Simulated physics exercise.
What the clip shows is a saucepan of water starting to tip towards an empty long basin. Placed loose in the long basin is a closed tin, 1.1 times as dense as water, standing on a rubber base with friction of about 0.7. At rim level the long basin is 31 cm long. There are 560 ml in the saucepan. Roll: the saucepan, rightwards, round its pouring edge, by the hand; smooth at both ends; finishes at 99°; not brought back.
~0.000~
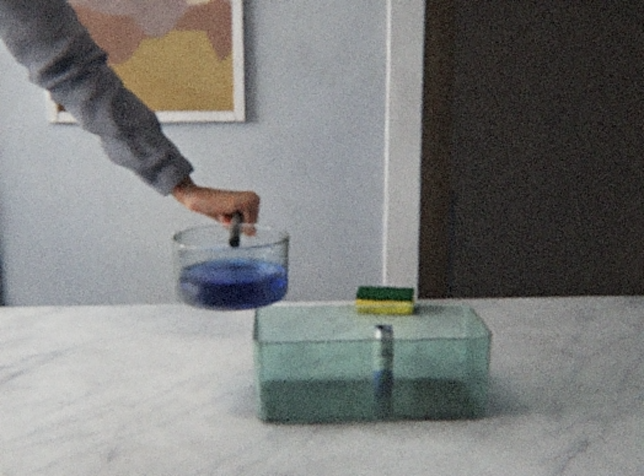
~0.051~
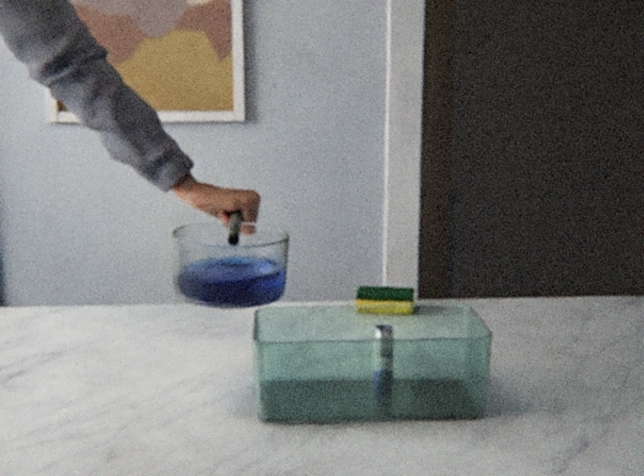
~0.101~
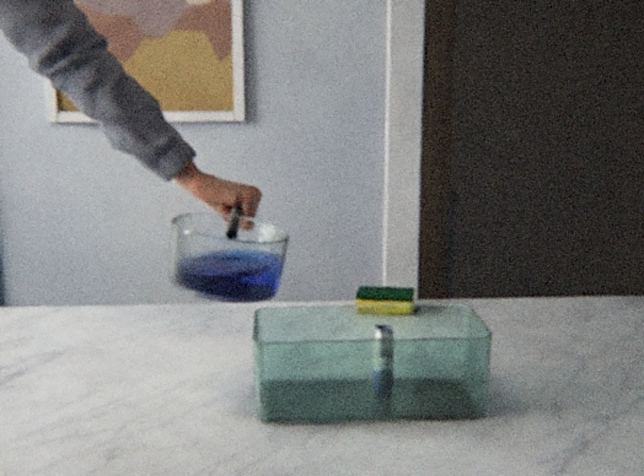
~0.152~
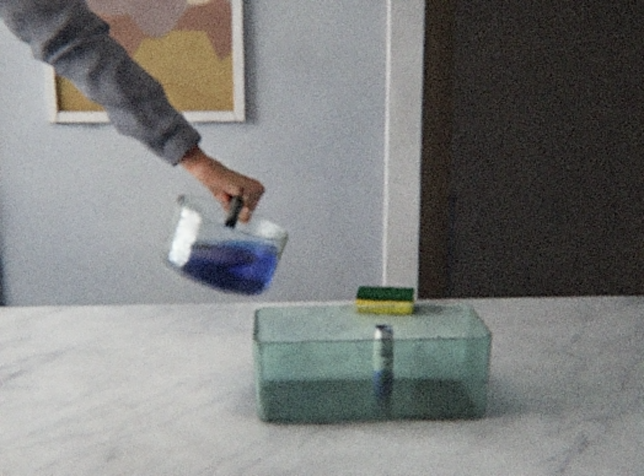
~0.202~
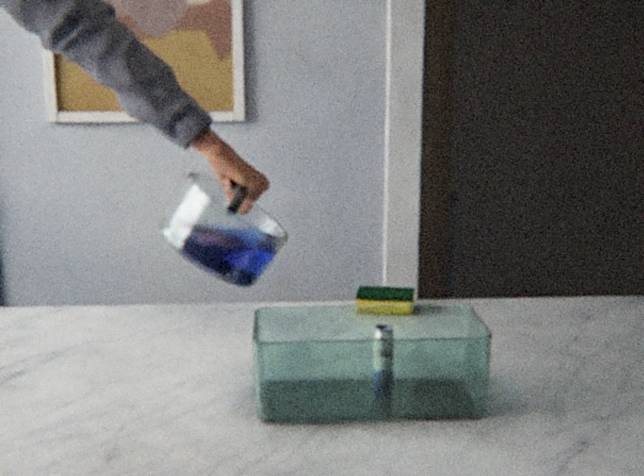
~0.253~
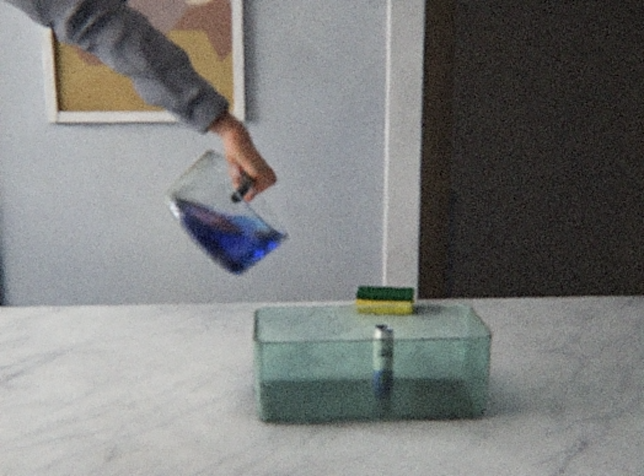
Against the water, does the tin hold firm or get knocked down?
It keels over.
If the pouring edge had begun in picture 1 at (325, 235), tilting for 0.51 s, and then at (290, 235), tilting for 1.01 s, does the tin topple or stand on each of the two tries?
In the first try it remains standing; in the second it comes down.
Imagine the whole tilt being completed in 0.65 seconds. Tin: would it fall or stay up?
With that tilt, the tin tips.
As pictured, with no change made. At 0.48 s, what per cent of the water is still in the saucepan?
Roughly 44 percent.
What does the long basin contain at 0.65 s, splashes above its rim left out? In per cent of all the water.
Roughly 70 %.
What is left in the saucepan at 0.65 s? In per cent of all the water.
Close to 10 percent of the total.
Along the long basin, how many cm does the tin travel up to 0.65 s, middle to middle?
About 1 cm.
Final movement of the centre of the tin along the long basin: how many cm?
About 7.5 cm.
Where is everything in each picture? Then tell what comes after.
In the first picture, it leans 0°; its right rim is at (288, 237); the water meets the walls at (178, 270) and (286, 269); the long basin's rim runs from (254, 326) to (481, 321); the tin's top is at (384, 330).
In the second picture, it leans 2°; its right rim is at (288, 237); the water meets the walls at (177, 269) and (285, 265).
In the third picture, it leans 9°; its right rim is at (288, 237); the water meets the walls at (172, 263) and (281, 257).
In the fourth picture, it leans 20°; its right rim is at (287, 237); the water meets the walls at (165, 248) and (280, 249).
In the fifth picture, it leans 34°; its right rim is at (287, 237); the water meets the walls at (163, 223) and (279, 240).
In the sixth picture, it leans 49°; its right rim is at (286, 237); the water meets the walls at (170, 198) and (276, 231).
Then, 0.48 s in, the tilt is 98° and 45 per cent is still to pour; the tin stands where it began.
Then, 0.65 s in, the tilt is 99° and 9 per cent is still to pour; the tin leans 14°.
Then, 0.82 s in, the tilt is 99° and 3 per cent is still to pour; the tin lies on its side.
Then, 1.01 s in, the tilt is 99° and 1 per cent is still to pour; the tin lies on its side.
Finally, the tin lies on its side.
